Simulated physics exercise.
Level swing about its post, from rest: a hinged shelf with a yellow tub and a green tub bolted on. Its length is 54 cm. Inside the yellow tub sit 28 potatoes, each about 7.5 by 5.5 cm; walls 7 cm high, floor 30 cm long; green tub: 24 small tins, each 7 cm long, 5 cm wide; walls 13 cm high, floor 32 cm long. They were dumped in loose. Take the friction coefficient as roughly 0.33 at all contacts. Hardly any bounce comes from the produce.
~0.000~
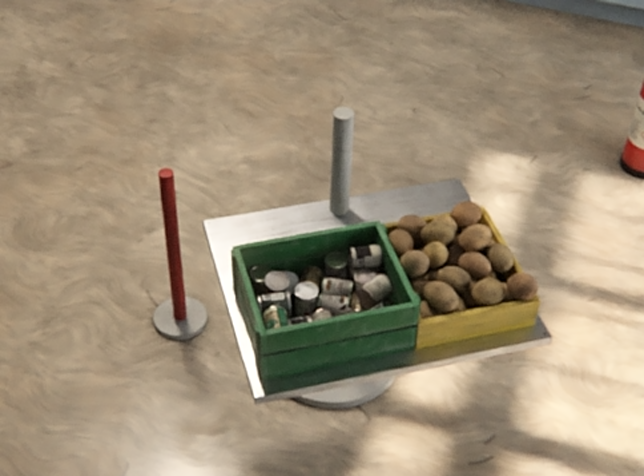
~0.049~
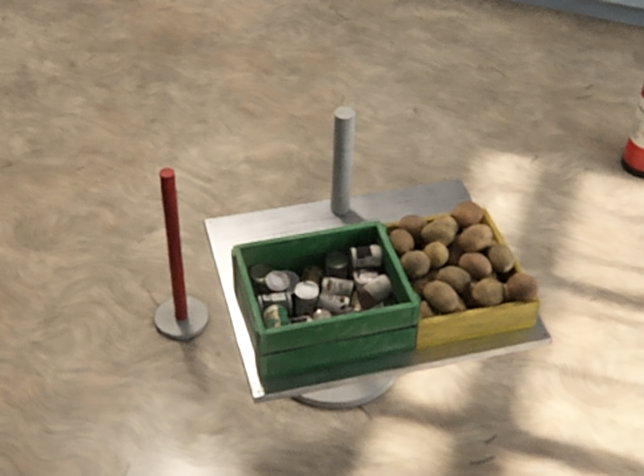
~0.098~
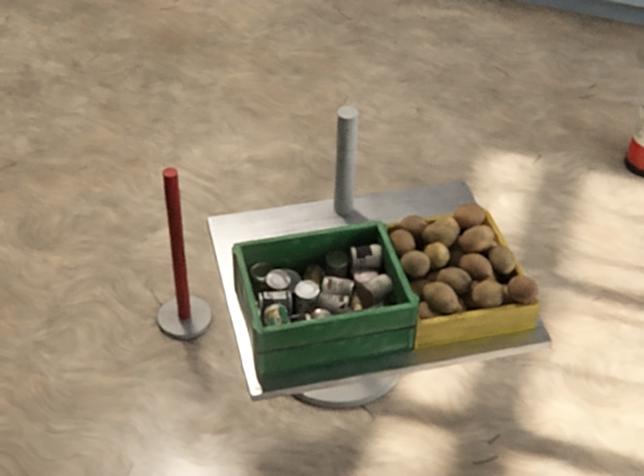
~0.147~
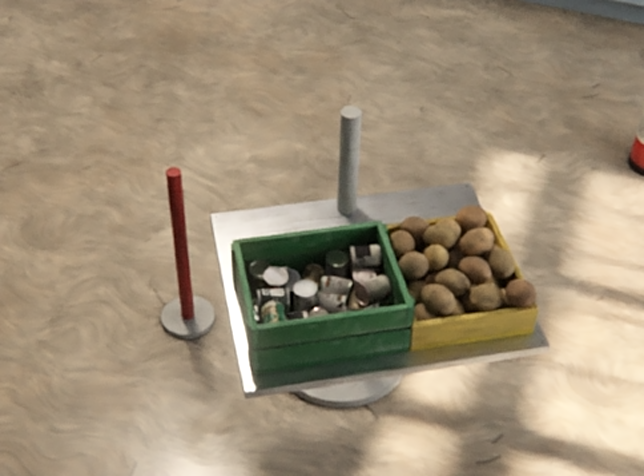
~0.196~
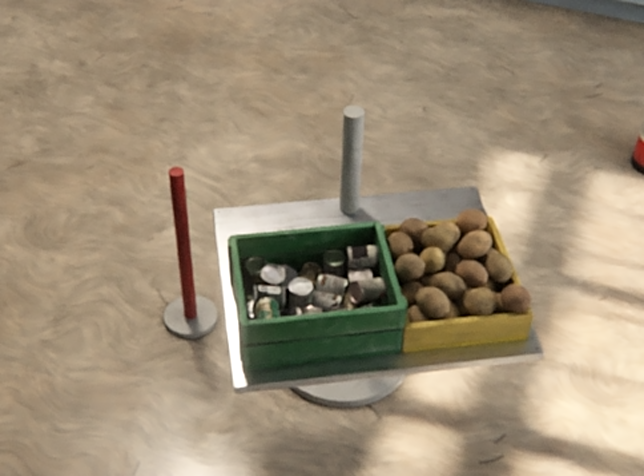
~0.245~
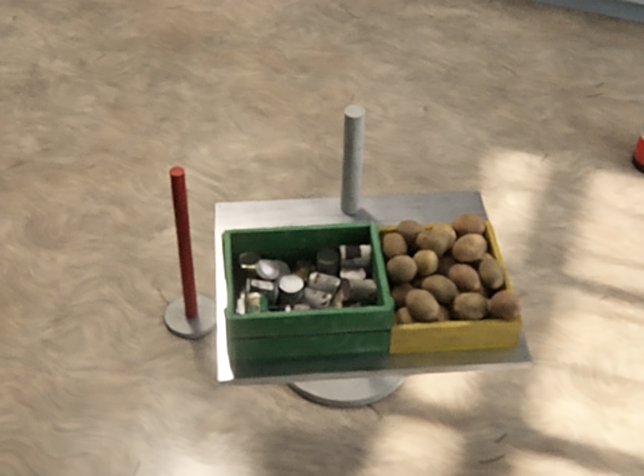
In the video, a metal tray on a post holds a green crate of small tins and a yellow crate of potatoes beside a red pole; after staying nearly still, the tray turns slightly clockwise, carrying both crates with it.
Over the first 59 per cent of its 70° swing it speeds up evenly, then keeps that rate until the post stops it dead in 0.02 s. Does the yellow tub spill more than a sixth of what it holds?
No.
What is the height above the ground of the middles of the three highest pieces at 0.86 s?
Their middles sit some 68 cm up.
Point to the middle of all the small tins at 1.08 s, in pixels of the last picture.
Somewhere around pixel (197, 212).
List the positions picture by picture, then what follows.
In the first frame (places track the rim corner closest to us here), yellow tub (419, 320); green tub (266, 332); 0° round; all still inside.
In the second frame, yellow tub (419, 320); green tub (266, 332); 0° round.
In the third frame, yellow tub (418, 320); green tub (263, 330); 2° round.
In the fourth frame, yellow tub (414, 322); green tub (257, 327); 4° round.
In the fifth frame, yellow tub (406, 323); green tub (248, 323); 6° round.
In the sixth frame, yellow tub (394, 325); green tub (233, 317); 10° round; all still inside.
After 0.66 s, end of the swing.
After 0.74 s, the yellow tub is down by 1 of 28 and the green tub has all 24.
After 0.86 s, the yellow tub is down by 1 of 28 and the green tub has all 24.
After 1.08 s, the yellow tub is down by 2 of 28 and the green tub has all 24.
Outcome (at 1.52 s), the yellow tub is down by 2 of 28 and the green tub has all 24. Asked share, 2 of 28, 7 per cent.
